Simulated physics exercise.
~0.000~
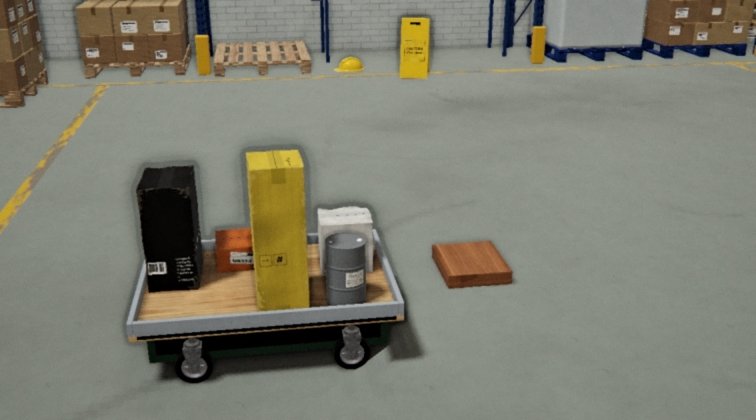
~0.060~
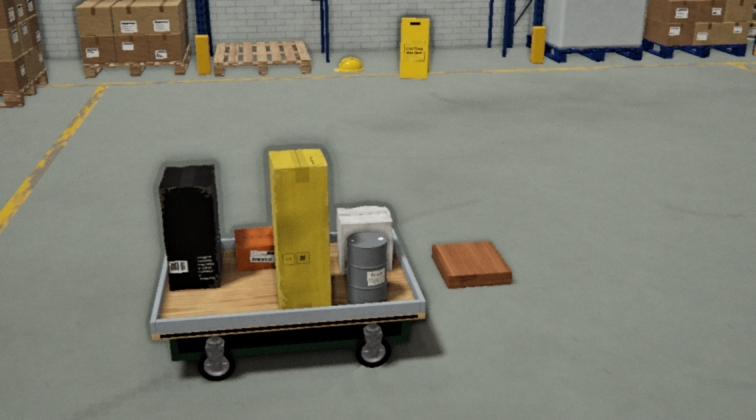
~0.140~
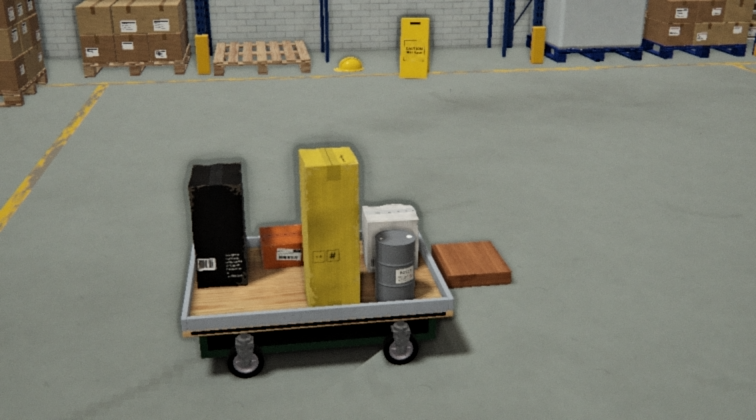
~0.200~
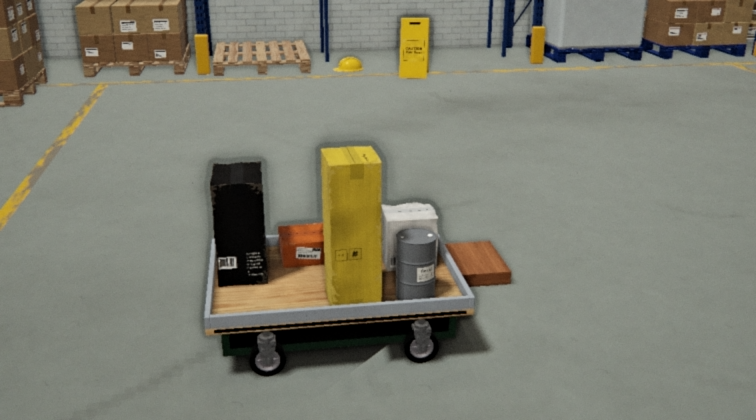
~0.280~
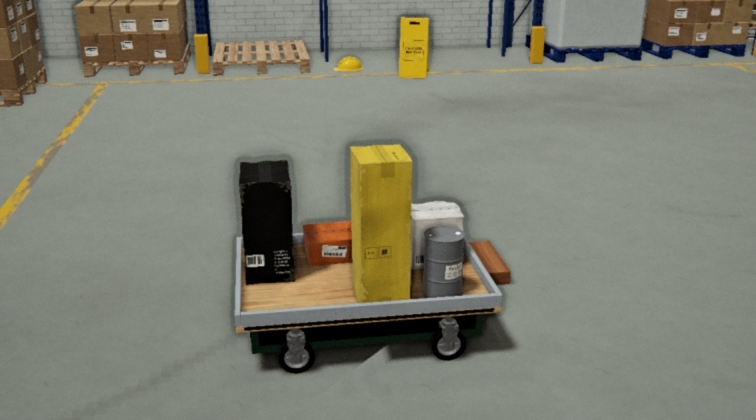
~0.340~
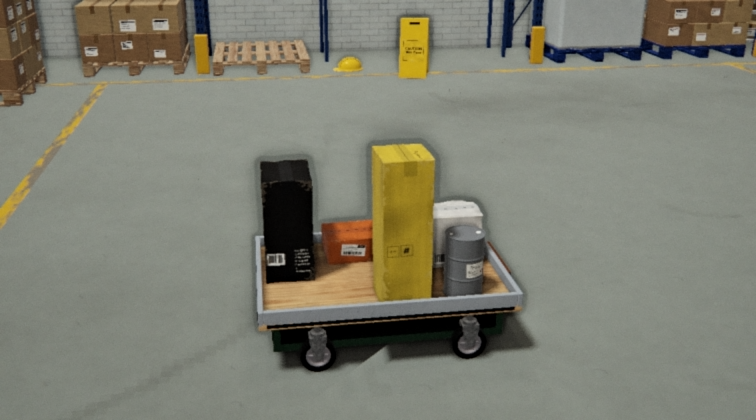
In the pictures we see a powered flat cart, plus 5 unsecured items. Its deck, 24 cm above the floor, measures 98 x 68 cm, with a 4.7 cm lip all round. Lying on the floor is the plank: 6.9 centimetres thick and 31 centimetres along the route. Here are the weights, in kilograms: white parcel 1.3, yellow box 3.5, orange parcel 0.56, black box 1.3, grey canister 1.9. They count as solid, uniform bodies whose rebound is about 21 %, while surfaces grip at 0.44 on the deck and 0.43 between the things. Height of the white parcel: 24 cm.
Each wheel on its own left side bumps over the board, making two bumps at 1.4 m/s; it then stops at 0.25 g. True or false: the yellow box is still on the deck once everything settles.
False.
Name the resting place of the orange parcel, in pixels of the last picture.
Close to pixel (701, 224) in the final view.
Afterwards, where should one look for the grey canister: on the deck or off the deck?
Grey canister: Goes out of bounds.
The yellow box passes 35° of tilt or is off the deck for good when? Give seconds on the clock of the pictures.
Time: Roughly 1.5 s.
After 0.64 s, 90 cm covered; yellow box 9° off upright near (502, 221); white parcel 40° off upright; grey canister 29° off upright.
After 1.14 s, 160 cm covered; yellow box 15° off upright near (696, 207); black box 40° off upright; white parcel 33° off upright.
After 1.54 s, 202 cm covered; yellow box 48° off upright; black box on its side; grey canister 52° off upright.
After 2.14 s, 209 cm covered, stopped; yellow box and grey canister now off the deck; black box on its side; white parcel 15° off upright.
In the end (2.6 s), off the deck, yellow box and grey canister; toppled on the deck, black box; the other 2 under 10 cm from the start.
